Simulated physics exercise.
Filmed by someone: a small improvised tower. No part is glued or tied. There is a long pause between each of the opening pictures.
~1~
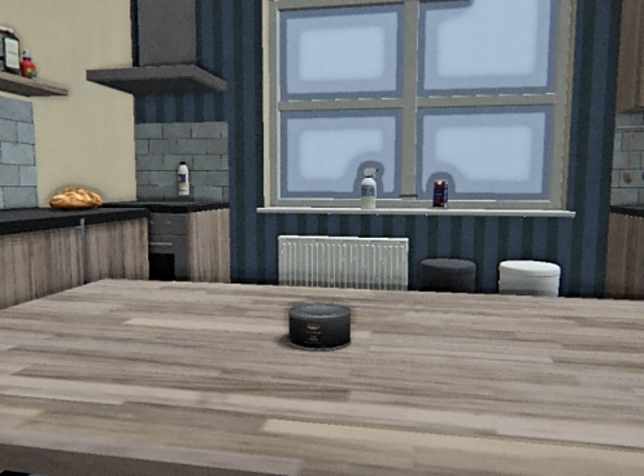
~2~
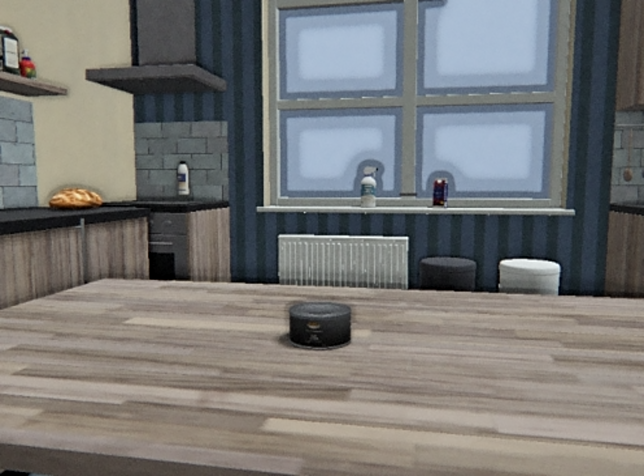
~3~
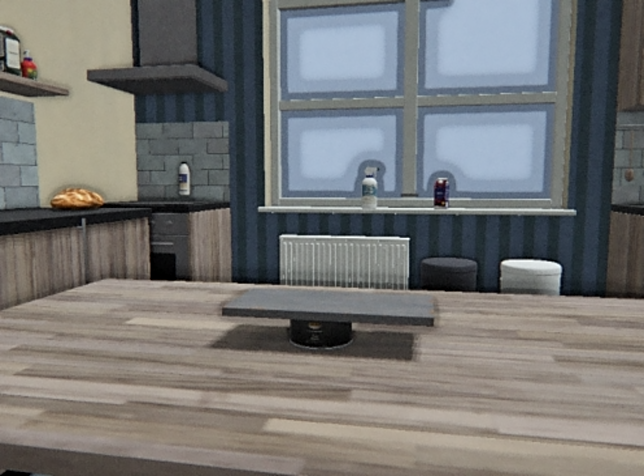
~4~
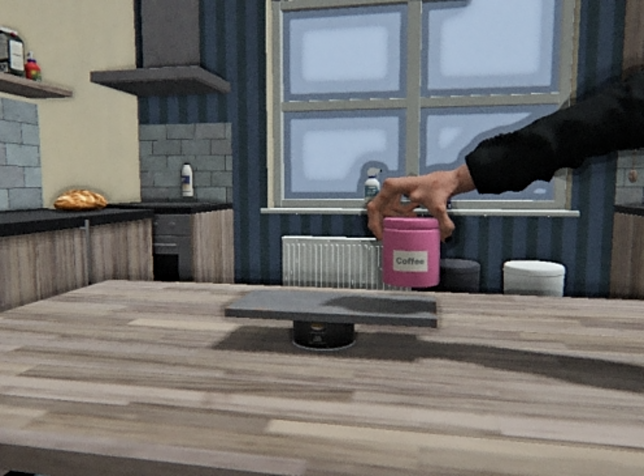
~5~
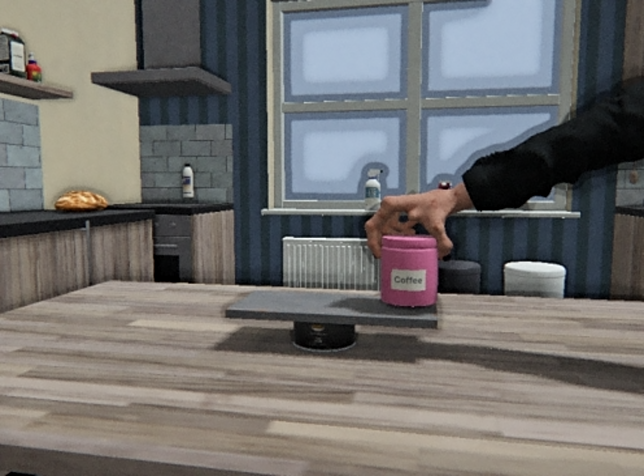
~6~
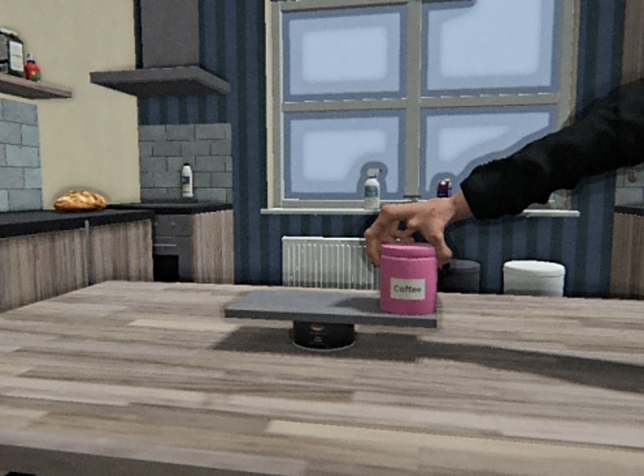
A hand in a dark sleeve lowered a pink coffee jar onto the right end of a grey board, which had appeared on top of a small black tub on the wooden table.
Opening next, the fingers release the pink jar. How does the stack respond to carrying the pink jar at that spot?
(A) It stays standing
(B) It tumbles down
(B) It tumbles down.
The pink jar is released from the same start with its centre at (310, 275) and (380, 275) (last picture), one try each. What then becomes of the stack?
Try one: The stack remains standing; try two: The stack collapses.
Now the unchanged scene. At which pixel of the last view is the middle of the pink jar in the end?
End position: Approximately (497, 331).
Then, 0.30 s past the last view, pink jar now fallen; grey board rocked 25° from its first pose.
Then, 0.60 s past the last view, things are still on the move.
Finally, fallen, pink jar; the other 2 still in place. Final places as the last picture's camera would see them, pink jar near (497, 331). The stack comes apart.
